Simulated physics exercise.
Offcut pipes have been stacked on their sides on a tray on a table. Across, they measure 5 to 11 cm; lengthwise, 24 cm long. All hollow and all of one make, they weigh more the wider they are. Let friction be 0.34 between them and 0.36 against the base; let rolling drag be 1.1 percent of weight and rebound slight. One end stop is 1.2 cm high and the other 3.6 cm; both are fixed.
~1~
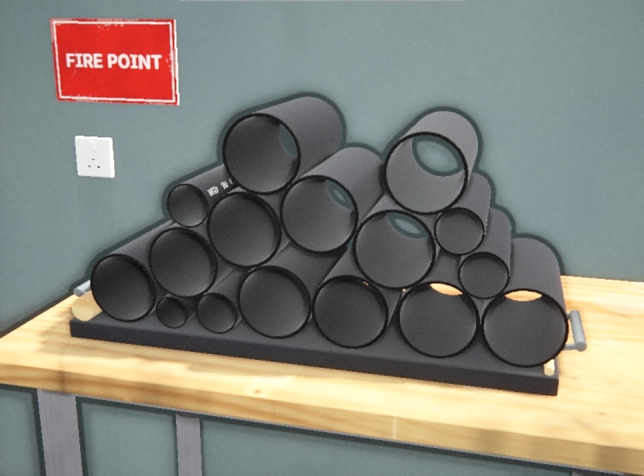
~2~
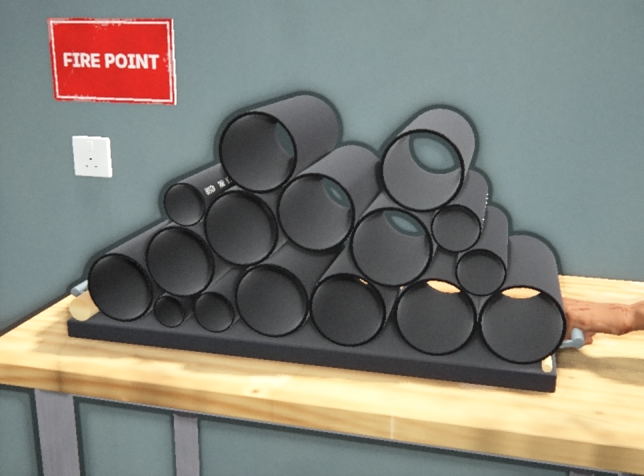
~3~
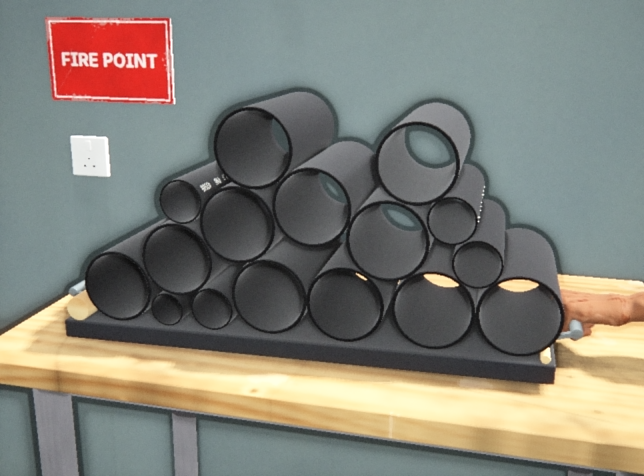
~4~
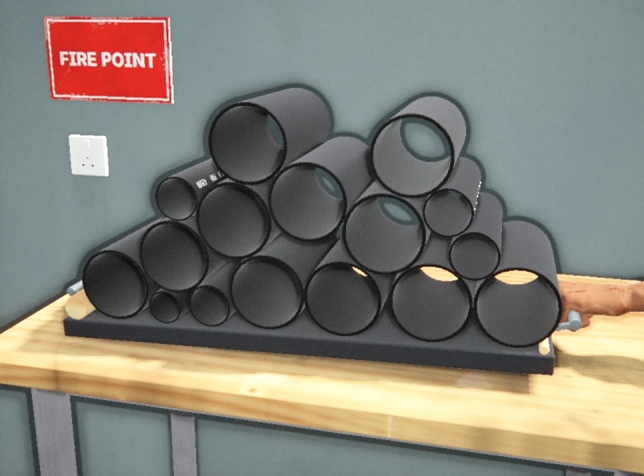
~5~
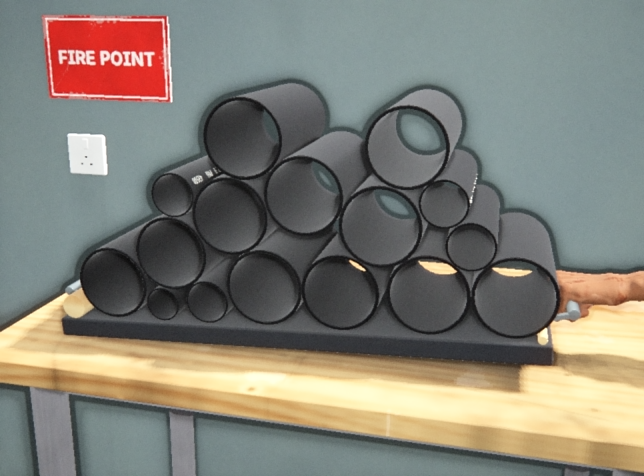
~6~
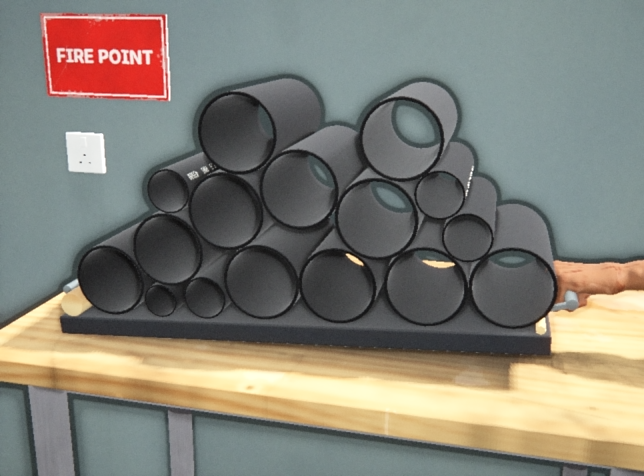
A wooden table against a grey-green wall, with a red "FIRE POINT" sign and a white socket at the left, is seen from the front and slightly above. Dark grey hollow pipes of mixed widths lie stacked on a black tray, open ends forward. A hand reaches in at the right and slowly raises the tray's right end slightly, the pile keeping its arrangement.
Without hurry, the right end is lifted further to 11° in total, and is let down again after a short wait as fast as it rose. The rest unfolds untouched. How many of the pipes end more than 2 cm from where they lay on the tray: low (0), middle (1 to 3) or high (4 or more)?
Middle - the count is 1.
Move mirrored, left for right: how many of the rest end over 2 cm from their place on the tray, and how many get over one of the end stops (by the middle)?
That gives 0 for the first count and 0 for the second.
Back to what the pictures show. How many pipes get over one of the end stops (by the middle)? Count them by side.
1 on the left and 0 on the right.
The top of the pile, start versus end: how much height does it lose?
Roughly 0 cm lower.
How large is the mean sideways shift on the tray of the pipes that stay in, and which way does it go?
Mean shift: Near 0 cm, leftward.
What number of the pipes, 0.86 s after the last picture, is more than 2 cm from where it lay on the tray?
At that moment the count is 1.
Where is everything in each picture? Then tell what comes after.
In the first frame, 16 pipes, 7 on the base, highest (261, 155); left round bar (3.6 cm) (81, 299); right round bar (1.2 cm) (550, 368).
The second frame shows tray just starting; stops (79, 298) and (548, 364); pile unchanged.
The third frame shows right end up 1°; stops (76, 298) and (546, 356); pile unchanged; bottom ones (117, 287) (167, 310) (211, 309) (268, 297) (344, 305) (433, 311) (519, 317).
The fourth frame shows right end up 2°; stops (74, 297) and (545, 346); pile unchanged.
The fifth frame shows right end up 3°; stops (72, 295) and (543, 336); pile unchanged.
The sixth frame shows right end up 4°; stops (70, 294) and (541, 326); pile unchanged.
Another 0.86 s on from the last picture, right end up 11°; 1 now displaced over 2 cm; the one last seen at (168, 191) 8 cm left and 3.5 cm down (moves measured on the tray).
Another 1.61 s on from the last picture, right end up 6°; 1 now displaced over 2 cm; 1 over the left round bar; the one last seen at (168, 191) fallen off to the left.
Another 2.15 s on from the last picture, tray level; 1 now displaced over 2 cm; 1 over the left round bar; the one last seen at (168, 191) fallen off to the left.
All still, 2.5 s past the final picture, 1 moved over 2 cm; 1 over the left round bar; the one last seen at (168, 191) fallen off to the left; top of the pile 32 cm high, from 32 cm.
